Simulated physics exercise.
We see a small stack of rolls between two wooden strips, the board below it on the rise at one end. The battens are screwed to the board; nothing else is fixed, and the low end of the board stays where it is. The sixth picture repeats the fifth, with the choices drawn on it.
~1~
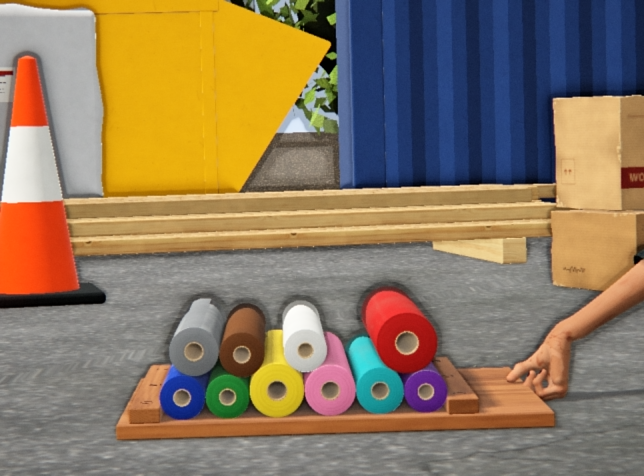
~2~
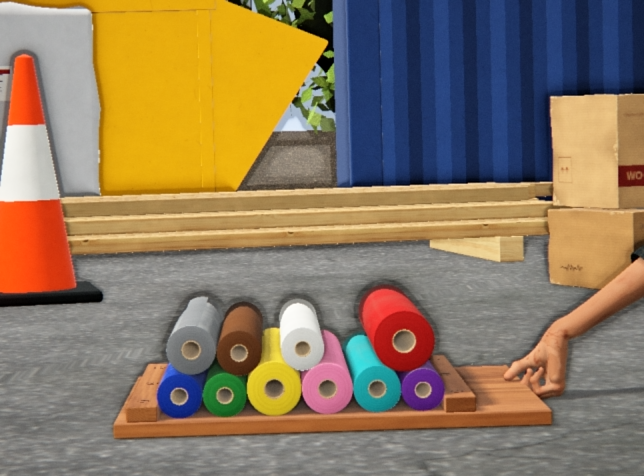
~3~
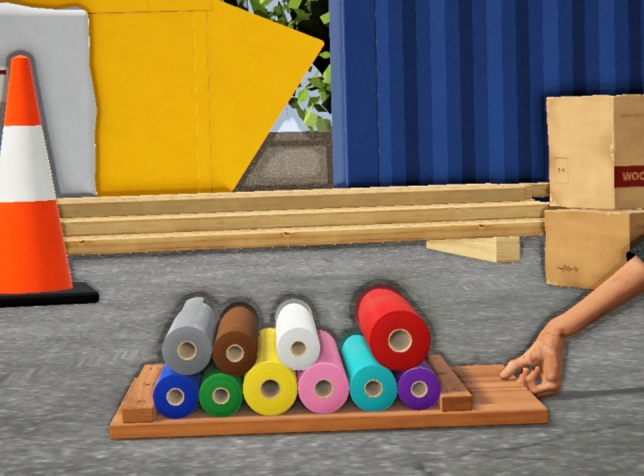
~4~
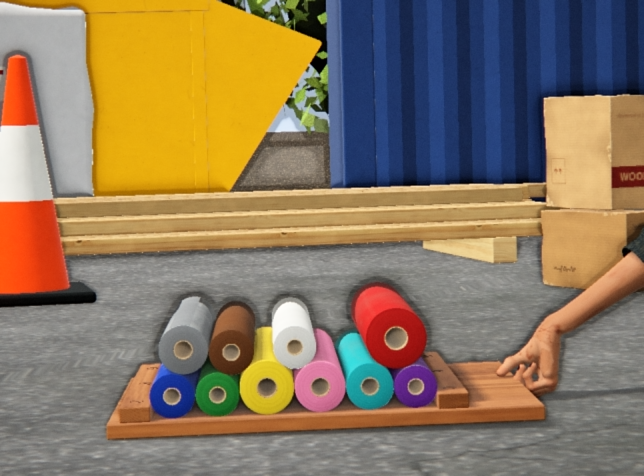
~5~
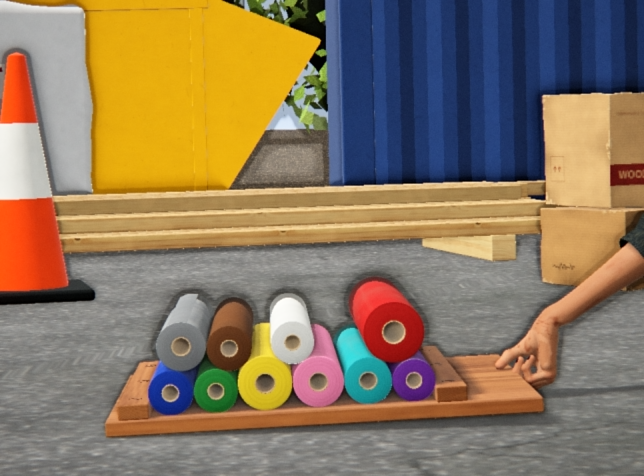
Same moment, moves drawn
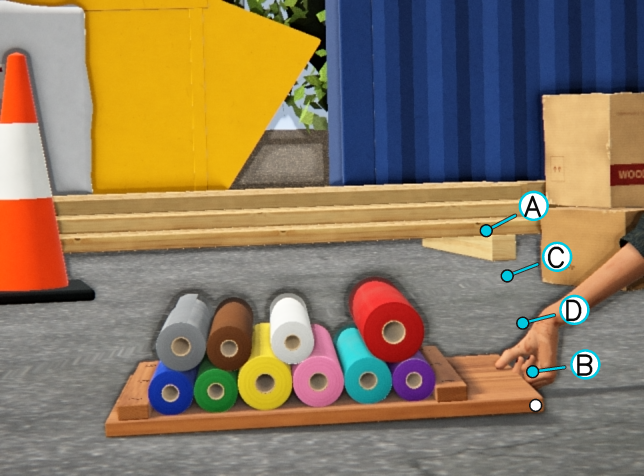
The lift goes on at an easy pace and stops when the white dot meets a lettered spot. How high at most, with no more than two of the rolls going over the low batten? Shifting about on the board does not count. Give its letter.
The answer is mark A.
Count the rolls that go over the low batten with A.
At A the number is two.
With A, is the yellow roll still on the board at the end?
Yes, with A.
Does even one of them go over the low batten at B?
No.
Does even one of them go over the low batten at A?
Yes, at A.
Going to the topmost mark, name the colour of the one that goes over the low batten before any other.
It is the grey one.
On the marked copy, A at (486, 231); B at (533, 371); C at (507, 276); D at (523, 323); the white dot at (536, 405).
Following A. Soon after the start, board at 16°.
Later, board at 26°.
In the end, board at 26°, two over the low batten (brown, grey).
As for the rest, B none over the low batten; C one over the low batten (grey); D none over the low batten.
